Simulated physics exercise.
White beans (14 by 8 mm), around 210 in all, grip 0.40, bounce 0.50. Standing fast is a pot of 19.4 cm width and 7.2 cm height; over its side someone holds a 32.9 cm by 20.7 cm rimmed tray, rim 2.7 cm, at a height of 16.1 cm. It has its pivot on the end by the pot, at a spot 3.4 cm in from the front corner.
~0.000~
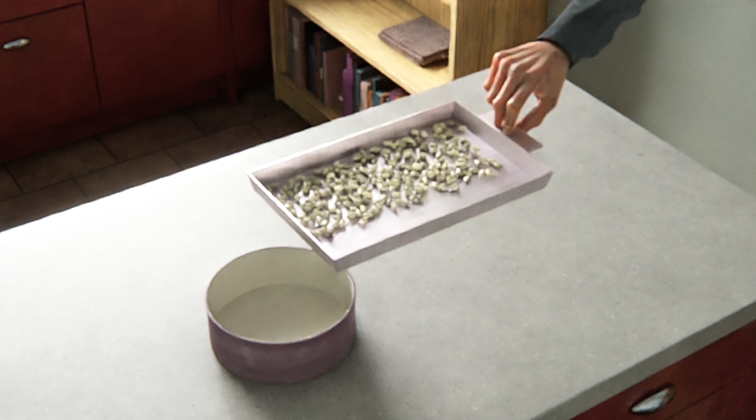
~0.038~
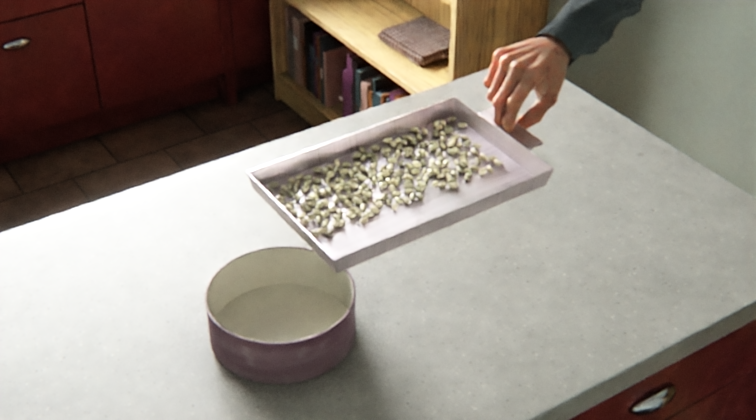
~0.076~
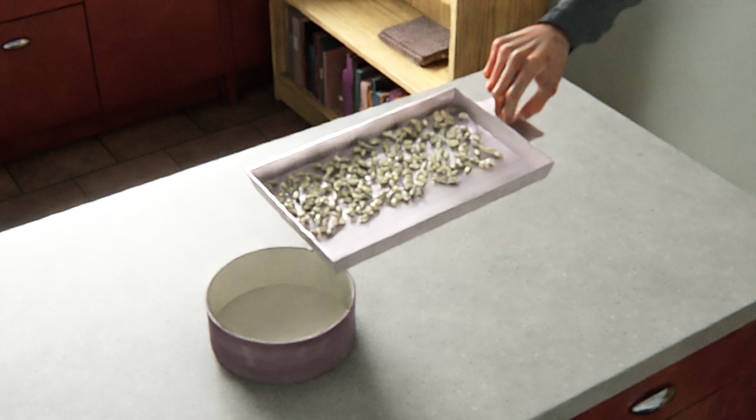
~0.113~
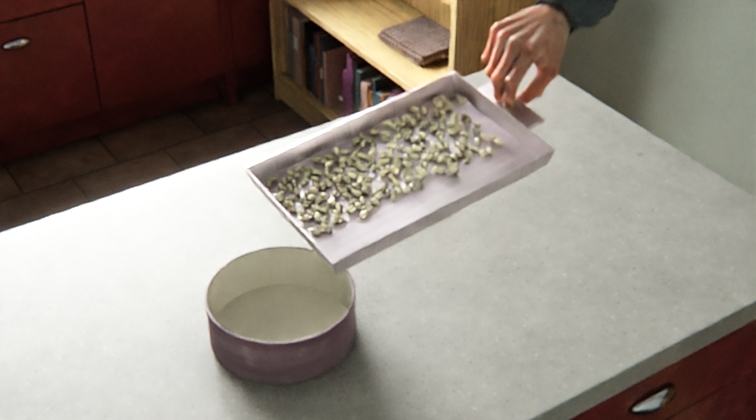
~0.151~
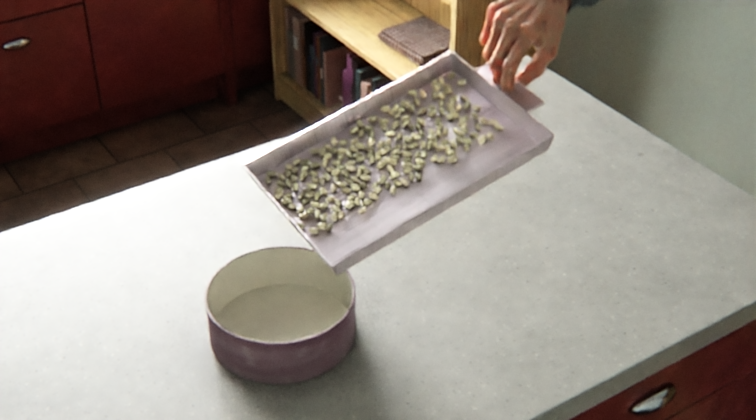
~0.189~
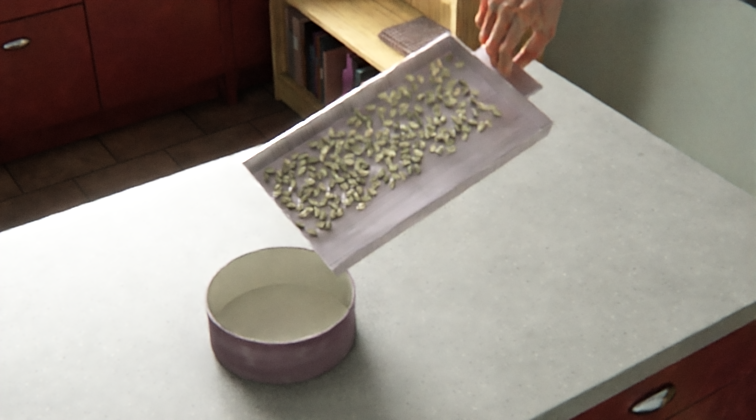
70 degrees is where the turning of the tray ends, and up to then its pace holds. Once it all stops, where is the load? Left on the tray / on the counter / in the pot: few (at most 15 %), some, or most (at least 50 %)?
Left on the tray: Some; counter: Most; pot: Few.
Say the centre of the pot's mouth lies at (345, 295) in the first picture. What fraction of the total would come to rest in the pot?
With the pot there, close to 5 per cent.
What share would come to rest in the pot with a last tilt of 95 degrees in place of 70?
In that case it comes to about 10 in a hundred.
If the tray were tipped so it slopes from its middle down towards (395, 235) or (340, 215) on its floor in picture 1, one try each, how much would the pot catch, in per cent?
Estimate: Some 0 % and some 30 % respectively.
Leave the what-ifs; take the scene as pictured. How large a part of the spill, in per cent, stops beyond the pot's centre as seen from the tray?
Share: Close to 90 %.
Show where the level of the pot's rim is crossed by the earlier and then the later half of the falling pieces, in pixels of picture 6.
I'd mark about (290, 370) for the first half, then (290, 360) for the second.
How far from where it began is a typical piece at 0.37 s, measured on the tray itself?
Displacement on the tray: About 2 cm.
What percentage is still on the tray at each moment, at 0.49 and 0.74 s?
First 100, then 35.
Then, at 0.37 s, tilt 46 degrees; the tray holds 100 %, the pot 0 %.
After 0.49 s, tilt 63 degrees; the tray holds 100 %, the pot 0 %.
After 0.74 s, tilt 70 degrees; the tray holds 35 %, the pot 0 %.
At rest (2.1 s), tray 30 %, counter 65 %, pot 5 %.
